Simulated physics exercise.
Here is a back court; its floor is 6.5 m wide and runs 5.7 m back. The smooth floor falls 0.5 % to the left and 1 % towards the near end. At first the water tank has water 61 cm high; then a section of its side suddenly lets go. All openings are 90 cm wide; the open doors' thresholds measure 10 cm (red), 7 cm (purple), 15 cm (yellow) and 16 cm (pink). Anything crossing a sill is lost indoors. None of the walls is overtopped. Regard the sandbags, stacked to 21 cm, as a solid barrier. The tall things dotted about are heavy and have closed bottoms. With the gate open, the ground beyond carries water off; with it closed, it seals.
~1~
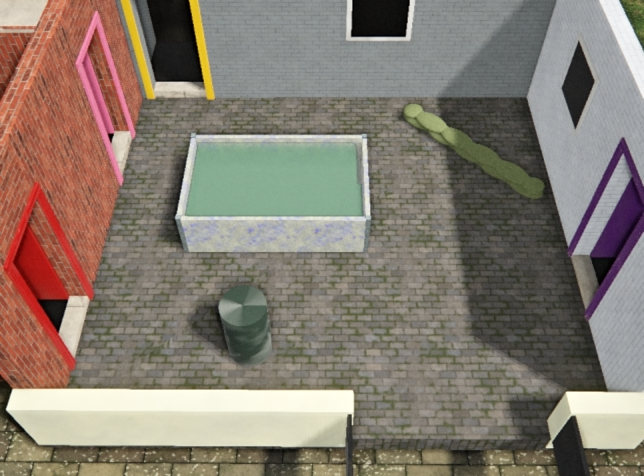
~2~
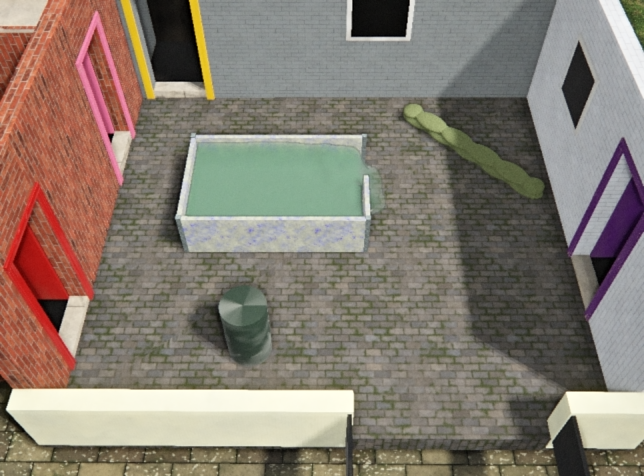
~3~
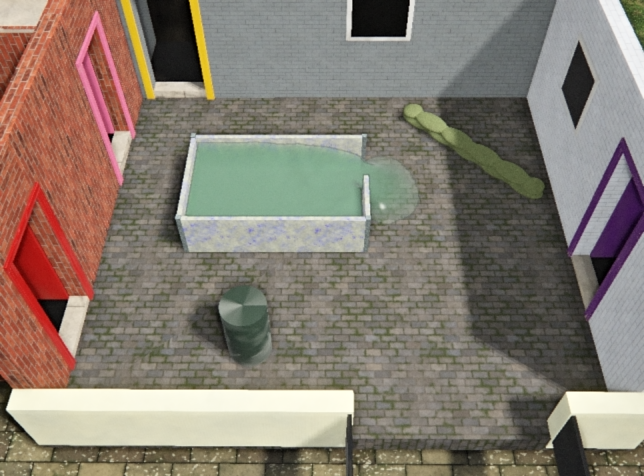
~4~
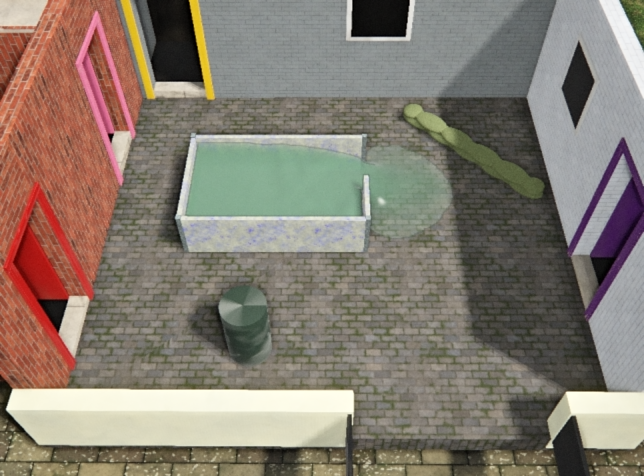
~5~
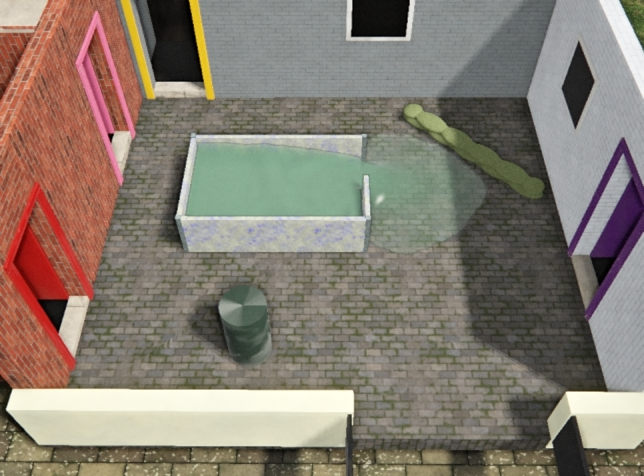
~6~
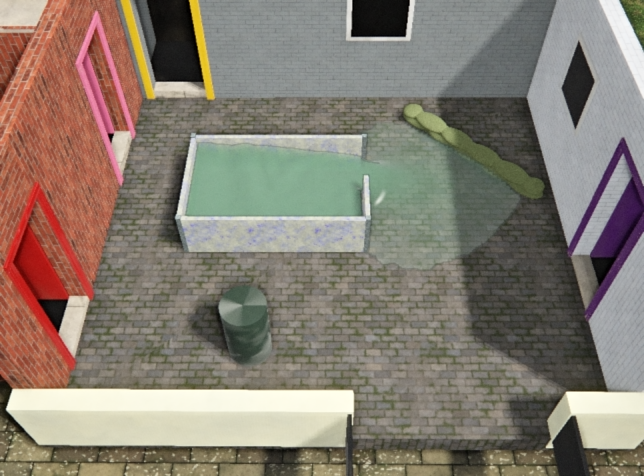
Green-tinted water pouring from a gap in the right side of a raised tank, spreading across courtyard paving and reaching the sandbags.
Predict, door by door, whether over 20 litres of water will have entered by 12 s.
Red door: Fails to top it. Purple door: Tops it. Yellow door: Fails to top it. Pink door: Fails to top it.
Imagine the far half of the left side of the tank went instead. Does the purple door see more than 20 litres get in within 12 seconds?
Note: Purple door, short of the mark.
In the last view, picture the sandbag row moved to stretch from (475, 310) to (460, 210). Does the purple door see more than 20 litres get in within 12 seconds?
Purple: Within it.
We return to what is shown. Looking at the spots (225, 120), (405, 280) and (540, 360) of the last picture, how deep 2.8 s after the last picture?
Depth readings in turn - 2, 0, 6 cm.
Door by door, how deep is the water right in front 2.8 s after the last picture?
Depth readings (cm): Red = 0; purple = 14; yellow = 0; pink = 0.
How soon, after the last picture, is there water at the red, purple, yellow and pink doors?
Red = 7.0 s, purple = 0.8 s, yellow = 3.0 s, pink = 4.0 s.
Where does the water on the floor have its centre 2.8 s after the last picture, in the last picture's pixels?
(369, 219).
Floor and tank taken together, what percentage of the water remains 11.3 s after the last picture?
It comes to near 66 per cent.
Then, 0.7 s after the last picture water covers 20 % of the floor and is deepest (32 cm) near (369, 189); red door not reached, purple door not reached, yellow door not reached, pink door not reached.
Then, 1.5 s after the last picture water covers 30 % of the floor and is deepest (30 cm) near (559, 226); red door not reached, purple door 15 cm at the sill, 7 L in, yellow door not reached, pink door not reached.
Then, 2.8 s after the last picture water covers 40 % of the floor and is deepest (28 cm) near (580, 419); red door not reached, purple door 14 cm at the sill, 45 L in, yellow door not reached, pink door not reached.
Then, 6.3 s after the last picture water covers 70 % of the floor and is deepest (16 cm) near (611, 419); red door not reached, purple door 9 cm at the sill, 82 L in, yellow door 2 cm at the sill, 0 L in, pink door 6 cm at the sill, 0 L in.
Then, 11.3 s after the last picture water covers 90 % of the floor and is deepest (8 cm) near (60, 417); red door 7 cm at the sill, 0 L in, purple door 5 cm at the sill, 86 L in, yellow door 3 cm at the sill, 0 L in, pink door 4 cm at the sill, 0 L in.
